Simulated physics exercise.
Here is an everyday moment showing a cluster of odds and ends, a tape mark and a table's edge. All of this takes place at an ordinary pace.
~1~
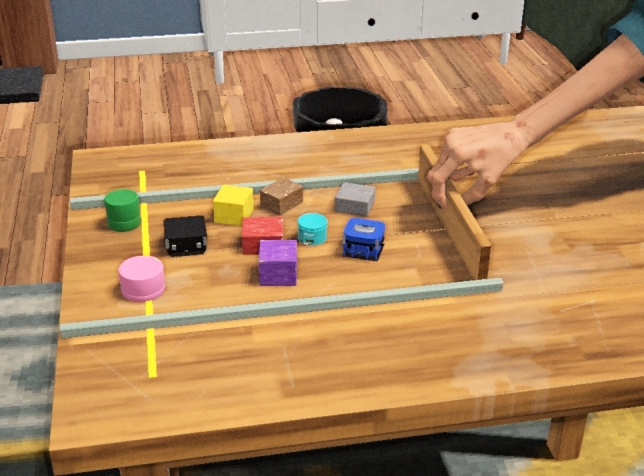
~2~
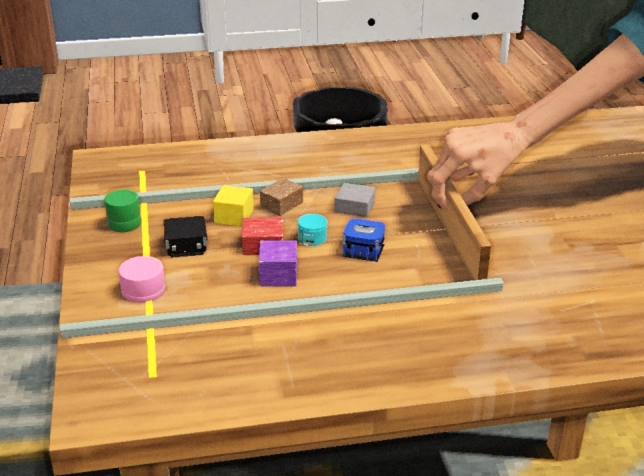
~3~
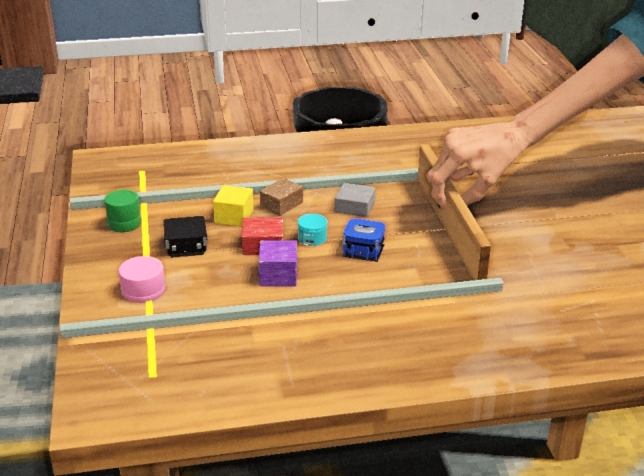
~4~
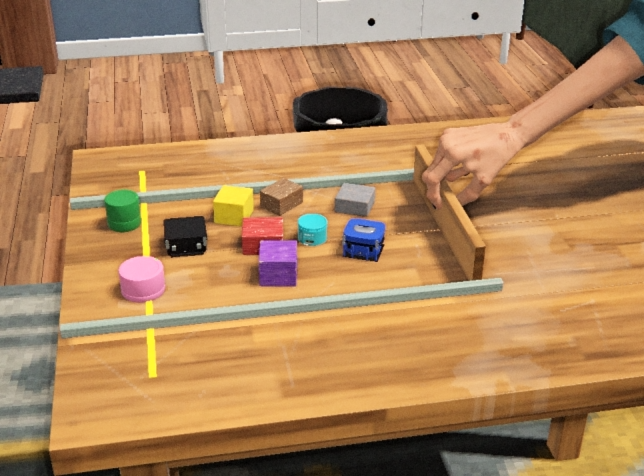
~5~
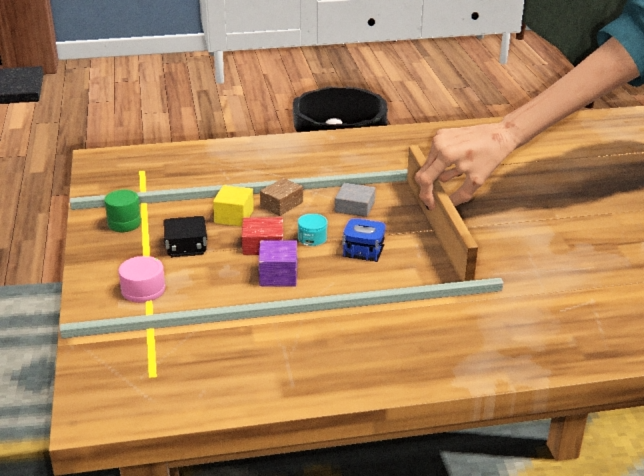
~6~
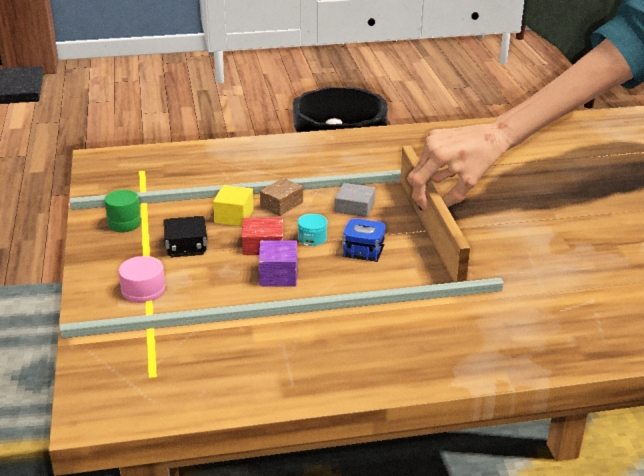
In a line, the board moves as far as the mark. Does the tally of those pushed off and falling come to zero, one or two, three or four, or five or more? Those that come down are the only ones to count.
It comes to one or two.
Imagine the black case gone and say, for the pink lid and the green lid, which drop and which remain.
So the pink lid is still there and the green lid goes off the edge.
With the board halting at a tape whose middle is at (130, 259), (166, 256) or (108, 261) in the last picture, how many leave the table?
In order, the counts are 2, 0 and 5.
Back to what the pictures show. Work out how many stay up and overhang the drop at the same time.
Count of overhanging things: 0.
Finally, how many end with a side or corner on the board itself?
5.
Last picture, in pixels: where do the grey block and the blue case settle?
(127, 227) and (128, 264), roughly.
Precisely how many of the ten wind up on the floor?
Total count: 2.
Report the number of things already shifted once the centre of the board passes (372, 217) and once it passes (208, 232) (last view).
By the first moment it's 2, by the second it's 9.
Early on, none off yet; green lid at rest near (123, 211); pink lid at rest near (142, 279); black case at rest near (186, 238).
Finally, the number that fall off is one or two; lost, black case and green lid.
